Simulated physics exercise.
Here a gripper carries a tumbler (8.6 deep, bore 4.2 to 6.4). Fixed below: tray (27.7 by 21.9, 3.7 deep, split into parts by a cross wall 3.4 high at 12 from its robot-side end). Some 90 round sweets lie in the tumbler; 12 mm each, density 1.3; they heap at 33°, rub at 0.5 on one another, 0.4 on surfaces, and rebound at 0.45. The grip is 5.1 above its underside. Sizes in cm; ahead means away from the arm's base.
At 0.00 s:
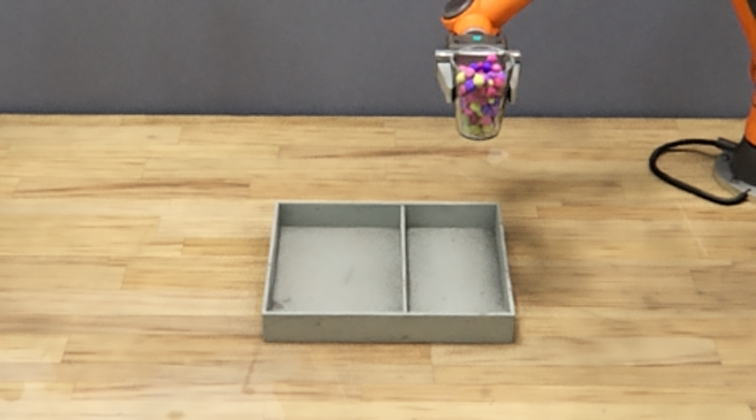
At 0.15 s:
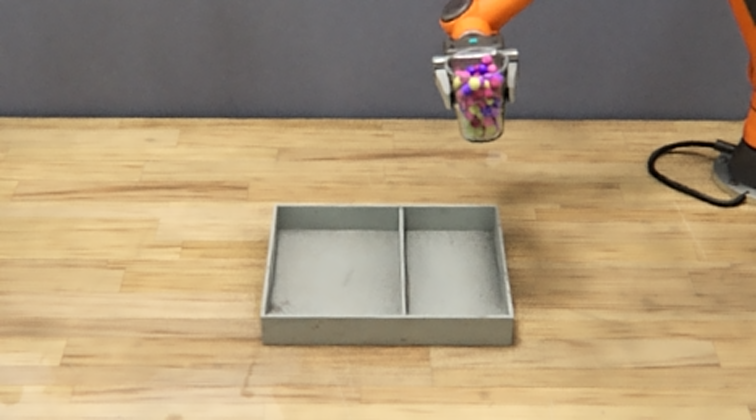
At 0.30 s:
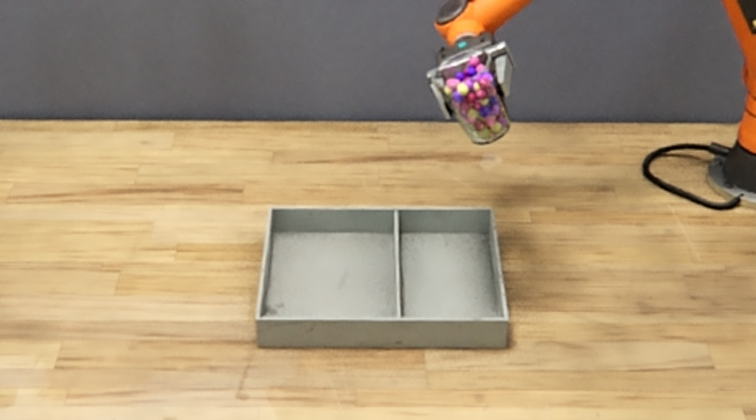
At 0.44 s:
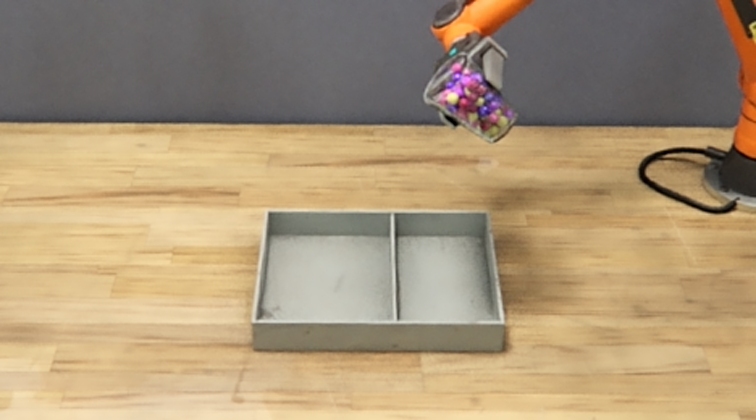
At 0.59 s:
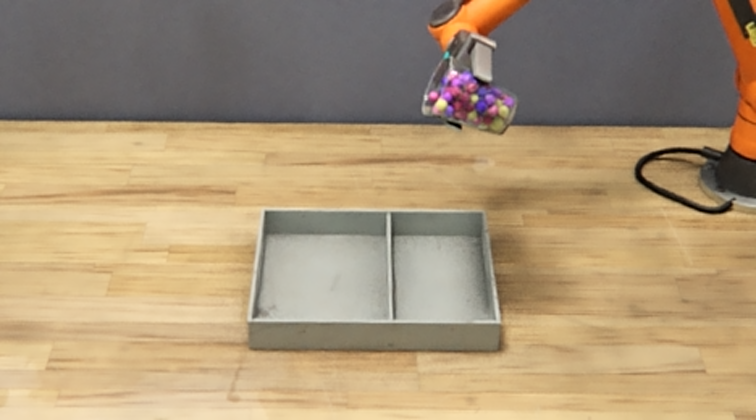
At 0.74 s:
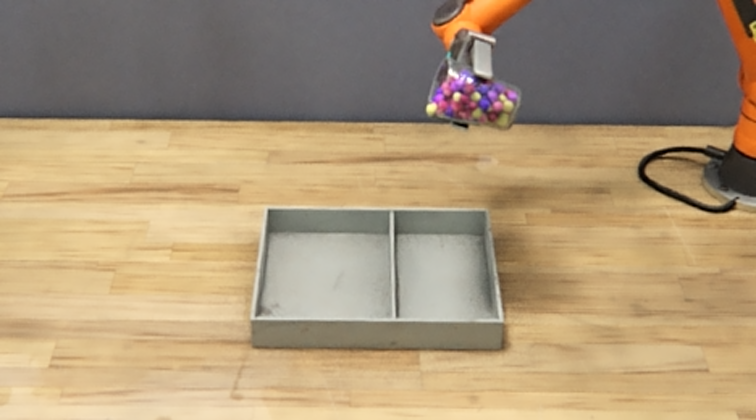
At first, an orange robot arm holds a clear tumbler of small colourful balls upright above a gray, two-part tray on a wooden table. The gripper then tips the tumbler steadily to the left until it lies nearly on its side, the balls shifting and spreading along it but staying inside.
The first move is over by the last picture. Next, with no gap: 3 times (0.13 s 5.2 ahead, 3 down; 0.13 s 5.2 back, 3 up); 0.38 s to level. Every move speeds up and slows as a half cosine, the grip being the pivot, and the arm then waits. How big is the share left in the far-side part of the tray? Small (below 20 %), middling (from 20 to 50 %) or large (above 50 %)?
In the far-side part of the tray the share is middling, from 20 to 50 %.
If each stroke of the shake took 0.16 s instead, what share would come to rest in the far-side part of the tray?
In that case some 30 per cent.
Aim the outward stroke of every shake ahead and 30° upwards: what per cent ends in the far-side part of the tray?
Some 80 per cent.
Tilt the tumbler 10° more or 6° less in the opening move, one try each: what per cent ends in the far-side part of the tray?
Some 70 and 30 per cent.
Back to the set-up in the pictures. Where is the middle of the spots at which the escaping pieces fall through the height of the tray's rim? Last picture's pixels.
Near (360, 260).
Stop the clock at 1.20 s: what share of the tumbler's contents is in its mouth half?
About 65 per cent.
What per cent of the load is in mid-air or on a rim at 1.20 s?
About 9 per cent.
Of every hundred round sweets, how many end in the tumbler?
Some 35 per cent.
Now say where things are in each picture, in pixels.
The first frame shows tumbler middle at (480, 97), level; upper third of the load around (481, 78), from x 460 to 500, top at y 60; 87 in the tumbler.
The second frame shows tumbler middle at (480, 99), tilted 7° forward; upper third of the load around (478, 81), from x 460 to 500, top at y 60.
The third frame shows tumbler middle at (477, 101), tilted 25° forward; upper third of the load around (470, 84), from x 450 to 500, top at y 60.
The fourth frame shows tumbler middle at (476, 103), tilted 47° forward; upper third of the load around (469, 87), from x 445 to 505, top at y 70.
The fifth frame shows tumbler middle at (474, 101), tilted 65° forward; upper third of the load around (467, 89), from x 435 to 510, top at y 75.
The sixth frame shows tumbler middle at (477, 99), tilted 72° forward; upper third of the load around (474, 89), from x 430 to 510, top at y 75; 87 in the tumbler.
By 1.20 s, tilted 72° forward, highest piece 26 above the table; 53 in the tumbler, 20 in the far-side part, 6 in the robot-side part, 8 in flight or on a rim.
By 1.67 s, tilted 48° forward, highest piece 26 above the table; 33 in the far-side part, 32 in the tumbler, 13 in the robot-side part, 2 on the table or floor, 7 in flight or on a rim.
By 2.10 s, level, highest piece 27 above the table; 34 in the far-side part, 32 in the tumbler, 18 in the robot-side part, 3 on the table or floor.
By 3.15 s, level, highest piece 27 above the table; 34 in the far-side part, 32 in the tumbler, 18 in the robot-side part, 3 on the table or floor.
Final count, 34 in the far-side part, 32 in the tumbler, 18 in the robot-side part, 3 on the table or floor. That is 39 % in the far-side part of the tray.
